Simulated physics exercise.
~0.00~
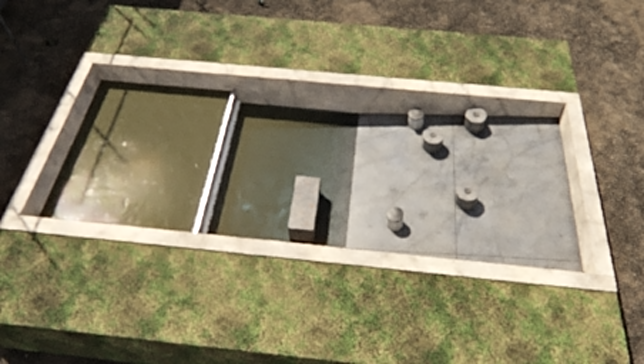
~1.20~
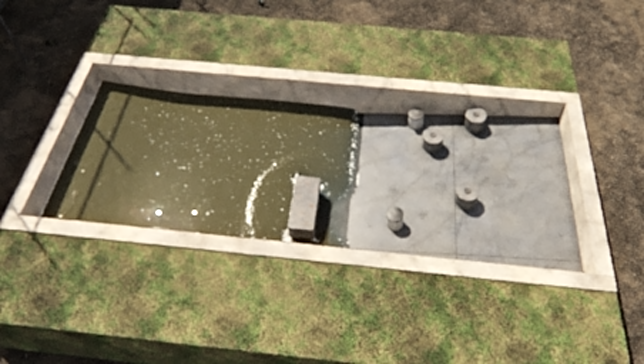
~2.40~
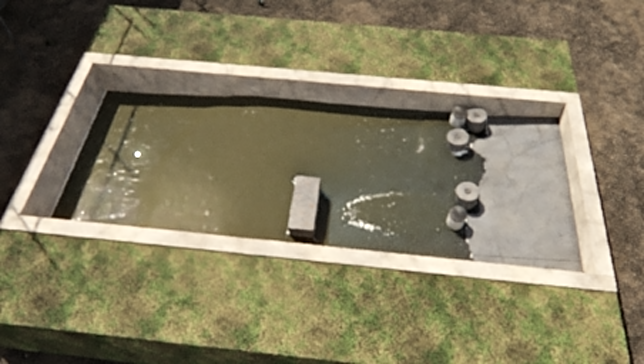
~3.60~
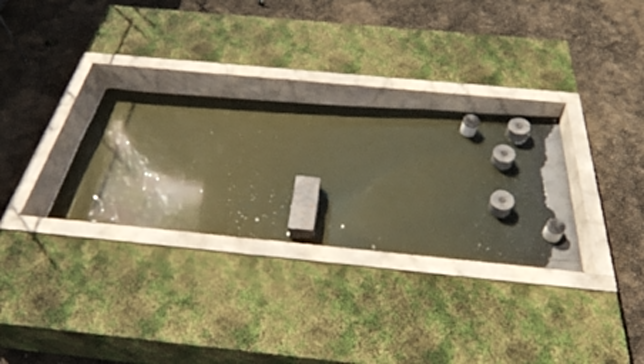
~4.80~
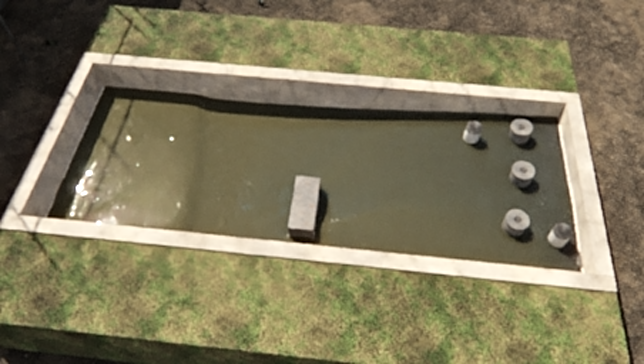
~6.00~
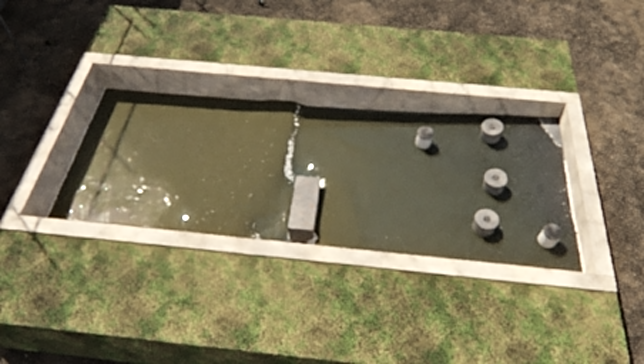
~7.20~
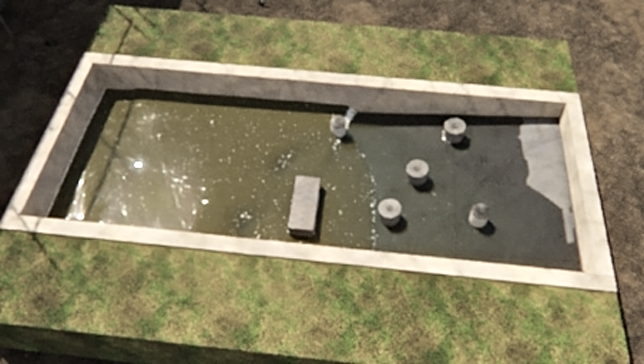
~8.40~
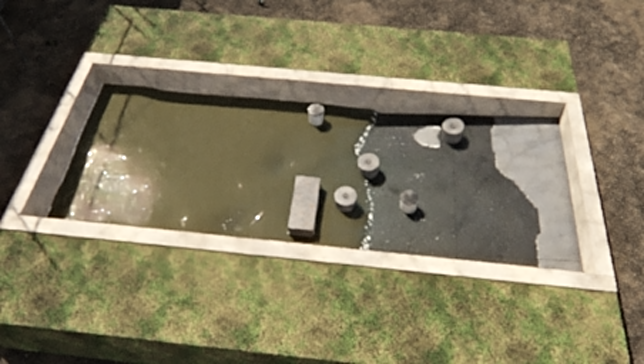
To begin with, a pale board holds murky water at the left of a stone-rimmed basin, with shallower water around a block beyond it and five small round containers on the bare grey slope. The board vanishes and the water surges right past the block, while the containers stay put. It reaches them and sweeps them toward the right wall, still upright, until the slope is almost covered. Then the water draws back, carrying them left as a foamy line forms near the block. Finally, they sit scattered around the middle, one having stopped farther right, with bare floor showing again.
